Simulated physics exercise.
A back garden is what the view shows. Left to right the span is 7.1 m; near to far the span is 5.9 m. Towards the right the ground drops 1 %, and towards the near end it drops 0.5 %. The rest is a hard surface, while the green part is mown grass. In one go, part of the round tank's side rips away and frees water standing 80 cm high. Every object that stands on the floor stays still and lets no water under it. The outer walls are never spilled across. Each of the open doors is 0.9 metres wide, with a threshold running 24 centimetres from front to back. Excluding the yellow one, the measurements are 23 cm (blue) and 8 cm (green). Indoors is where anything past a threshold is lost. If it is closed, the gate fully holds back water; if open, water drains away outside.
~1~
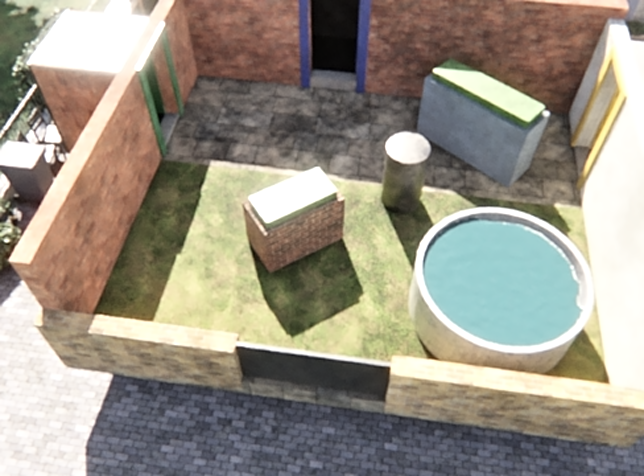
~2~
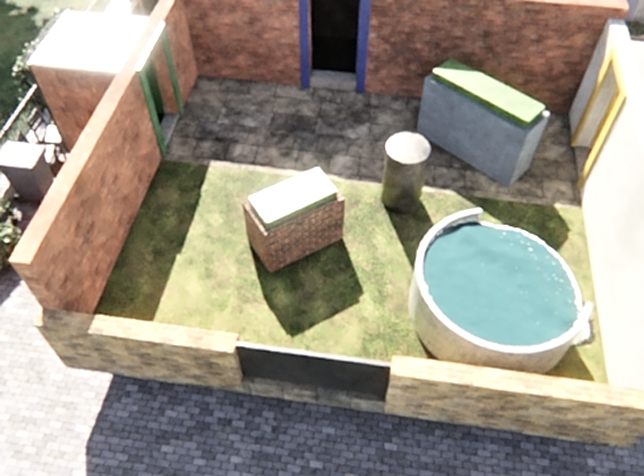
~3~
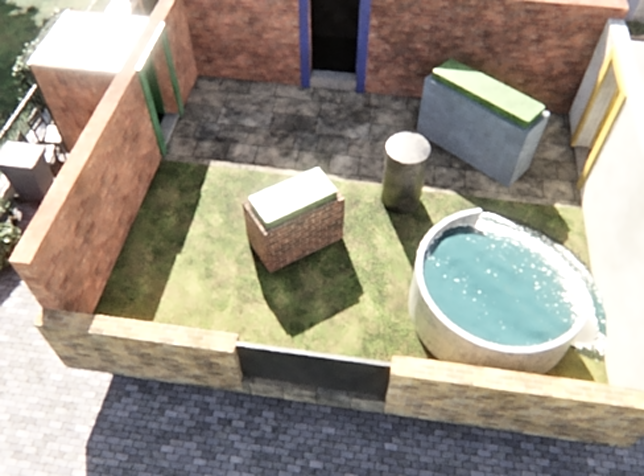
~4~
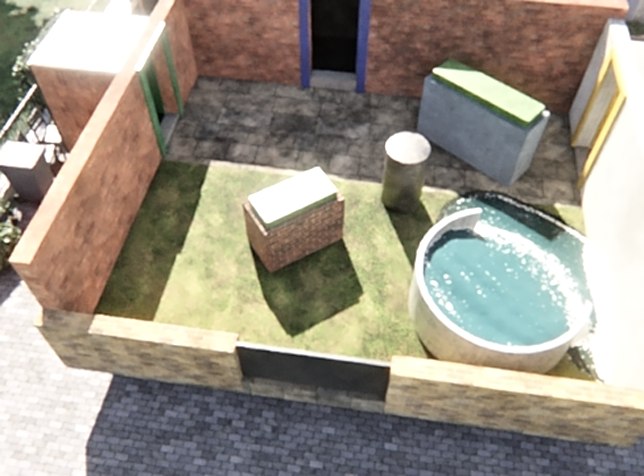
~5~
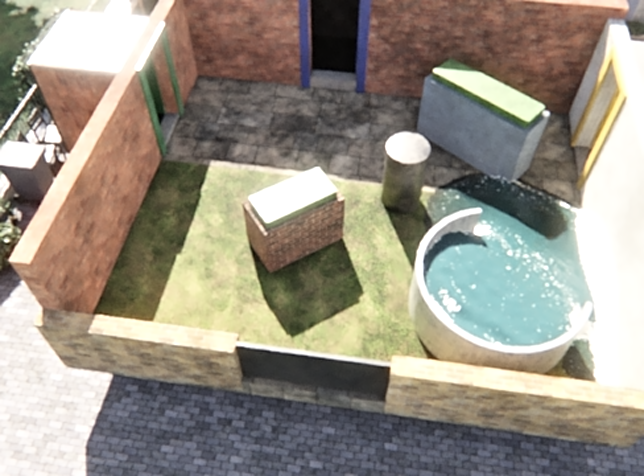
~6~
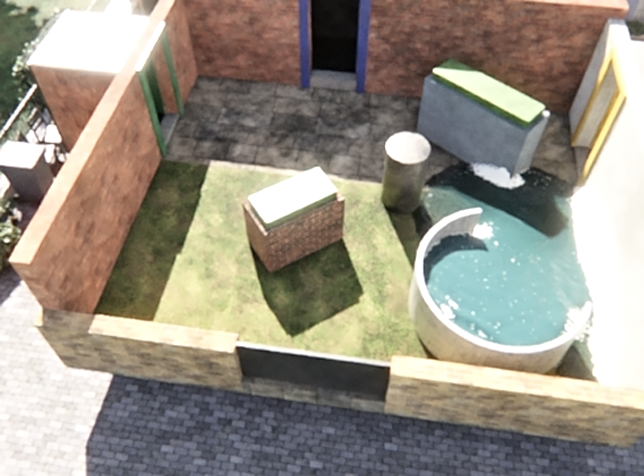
In a walled back garden, the far side of a round tank full of water broke open, and water poured out foaming, then spread behind it towards the grey box with the green top.
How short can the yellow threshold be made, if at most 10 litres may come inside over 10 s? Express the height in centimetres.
Roughly 28 cm, no lower.
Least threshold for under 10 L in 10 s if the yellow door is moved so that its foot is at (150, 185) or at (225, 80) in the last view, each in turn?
In turn: Roughly 6.5 cm, roughly 16 cm.
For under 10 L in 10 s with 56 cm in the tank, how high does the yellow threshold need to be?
About 18 cm.
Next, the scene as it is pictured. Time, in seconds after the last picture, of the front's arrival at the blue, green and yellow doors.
Blue at 1.5 s, green at 3.4 s, yellow at 0.1 s.
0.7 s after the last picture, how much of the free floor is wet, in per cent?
Wet share: Around 25 %.
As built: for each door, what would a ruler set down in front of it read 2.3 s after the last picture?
In cm - blue: 12, green: 0, yellow: 15.
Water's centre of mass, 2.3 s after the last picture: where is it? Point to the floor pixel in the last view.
Centre estimate: (493, 223) px, approximately.
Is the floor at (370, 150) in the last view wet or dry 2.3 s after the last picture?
By then it is awash.
Then, 0.7 s after the last picture water covers 25 % of the floor, deepest (46 cm) near (592, 298); 19 cm at the yellow door, 8 litres in over its 5 cm threshold.
Then, 2.3 s after the last picture water covers 50 % of the floor, deepest (34 cm) near (566, 118); 15 cm at the yellow door, 150 litres in over its 5 cm threshold.
Then, 9.3 s after the last picture water covers 100 % of the floor, deepest (11 cm) near (604, 378); 8 cm at the yellow door, 372 litres in over its 5 cm threshold.
At the yellow door as built, the water peaked near 23 cm, 1.3 s after the last picture.
Run again over the same 10 s with other heights there, 19 litres in over 24.5 cm, 3 litres over 33.5 cm. The limit of 10 litres is kept from about 28 cm up.
